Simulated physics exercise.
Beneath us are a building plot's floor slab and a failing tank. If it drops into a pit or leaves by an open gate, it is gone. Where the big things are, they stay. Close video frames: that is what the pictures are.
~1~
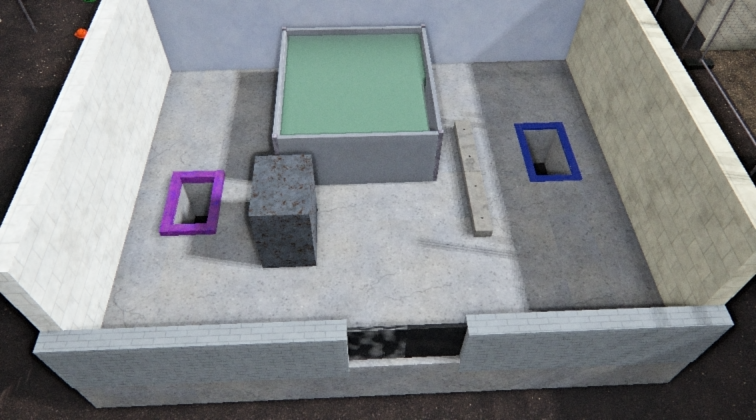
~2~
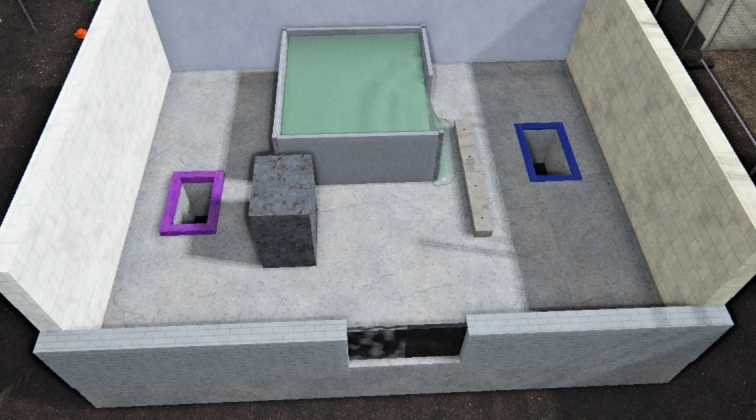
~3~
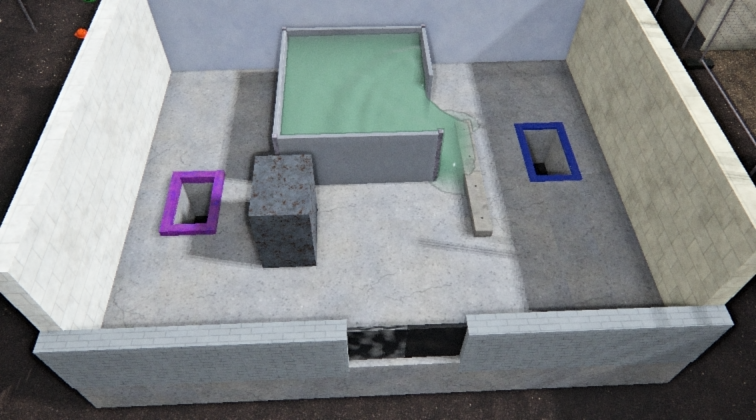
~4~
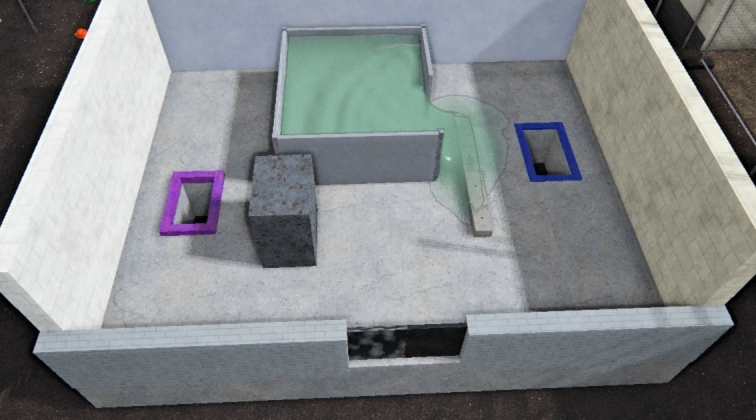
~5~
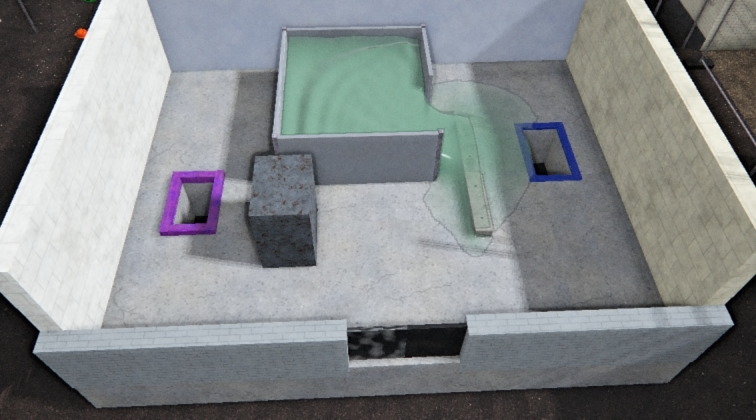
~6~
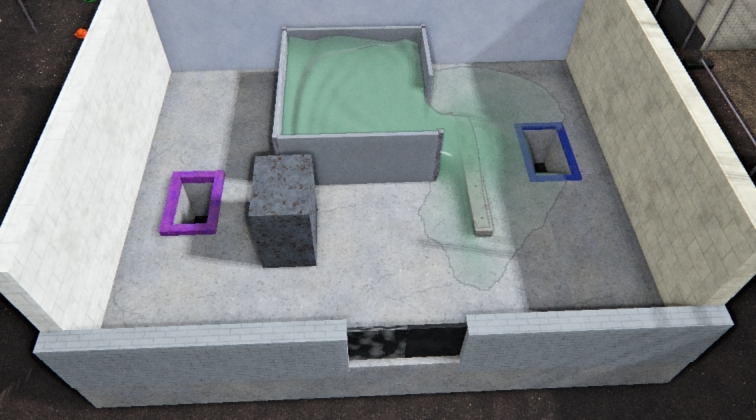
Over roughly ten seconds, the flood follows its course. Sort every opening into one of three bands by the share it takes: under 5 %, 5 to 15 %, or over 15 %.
The gate takes under 5 %; the blue pit takes over 15 %; the purple pit takes under 5 %.
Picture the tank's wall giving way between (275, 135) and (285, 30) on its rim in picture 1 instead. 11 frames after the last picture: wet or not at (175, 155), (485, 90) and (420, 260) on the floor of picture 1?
Note, points one to three: Reached and soaked / unreached / unreached.
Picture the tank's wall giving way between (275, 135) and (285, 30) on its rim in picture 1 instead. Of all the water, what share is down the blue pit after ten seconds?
Roughly 6 per cent goes to the blue pit.
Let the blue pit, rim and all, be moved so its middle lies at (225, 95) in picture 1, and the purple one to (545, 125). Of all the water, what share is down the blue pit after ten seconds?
Blue: 8 %.
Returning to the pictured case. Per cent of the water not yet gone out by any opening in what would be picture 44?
I'd put it near 76 %.
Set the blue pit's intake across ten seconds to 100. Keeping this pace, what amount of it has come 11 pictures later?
My guess is about 35 %.
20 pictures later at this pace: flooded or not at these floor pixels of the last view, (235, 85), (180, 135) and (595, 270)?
Spared, spared, soaked.
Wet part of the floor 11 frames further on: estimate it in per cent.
I'd say 50 per cent.
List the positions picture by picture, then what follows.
The first picture shows still water in the tank at (356, 81).
In the second picture, water pours out at (429, 136) and has run to a hidden place.
In the third picture, the front is at (468, 119), out from the gap at (429, 137).
In the fourth picture, water pours out at (429, 138) and has run to (468, 221).
In the fifth picture, the front is at (519, 100), out from the gap at (429, 138).
In the sixth picture, the front is at (540, 90), out from the gap at (429, 138).
A moment on, water covers 40 % of the floor; the gate 0 %, the blue pit 6 %, the purple pit 0 %.
Next, water covers 50 % of the floor; the gate 0 %, the blue pit 11 %, the purple pit 0 %.
Then, water covers 65 % of the floor; the gate 0 %, the blue pit 16 %, the purple pit 0 %.
Later, water covers 80 % of the floor; the gate 0 %, the blue pit 23 %, the purple pit 0 %.
In the end, water covers 95 % of the floor; the gate 0 %, the blue pit 31 %, the purple pit 0 %.
